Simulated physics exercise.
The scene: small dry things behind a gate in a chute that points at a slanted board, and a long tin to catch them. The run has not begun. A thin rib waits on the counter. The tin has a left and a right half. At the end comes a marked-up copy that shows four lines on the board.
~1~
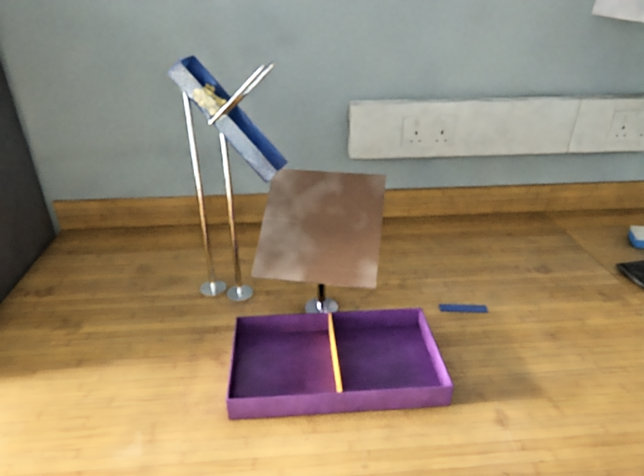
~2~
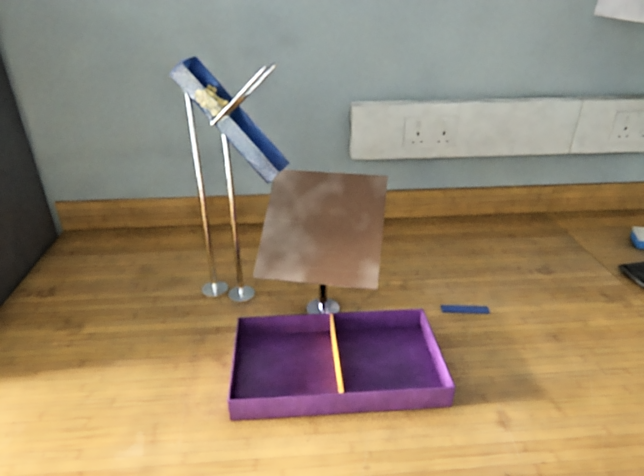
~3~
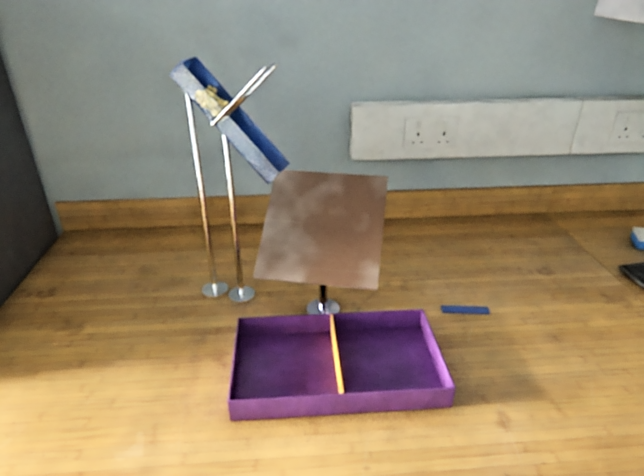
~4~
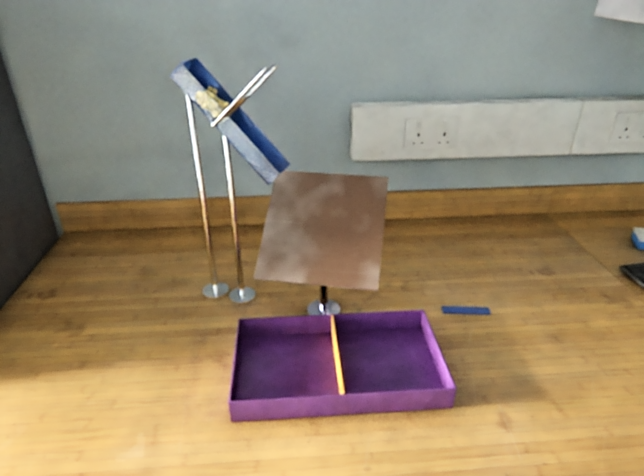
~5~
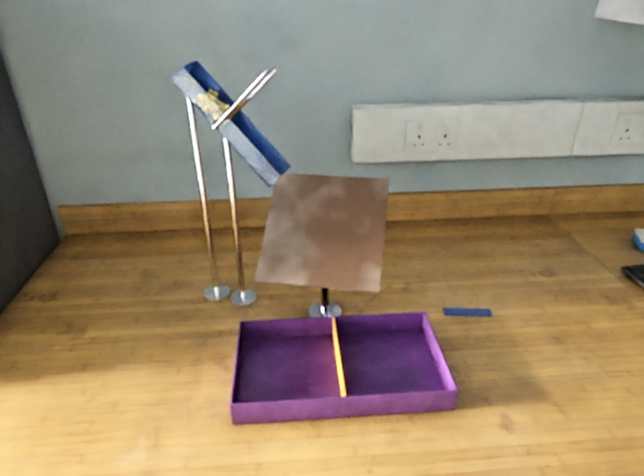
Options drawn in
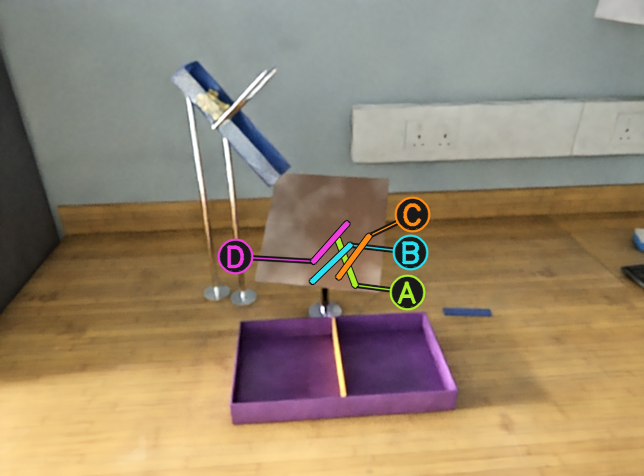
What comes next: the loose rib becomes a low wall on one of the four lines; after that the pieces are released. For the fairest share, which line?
Go for A.
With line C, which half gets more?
Left.
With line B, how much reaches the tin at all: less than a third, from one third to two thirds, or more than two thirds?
It is more than two thirds.
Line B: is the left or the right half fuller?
Left.
On the marked copy, line A from (337, 238) to (355, 285); line B from (350, 245) to (312, 281); line C from (369, 236) to (338, 277); line D from (346, 223) to (313, 261).
For line A, of what is caught, close to a third in the left half, close to two thirds in the right.
For line B, of what is caught, all but a few in the left half, only a few in the right.
For line C, of what is caught, all but a few in the left half, a small share in the right.
For line D, of what is caught, the whole lot in the left half, none at all in the right.
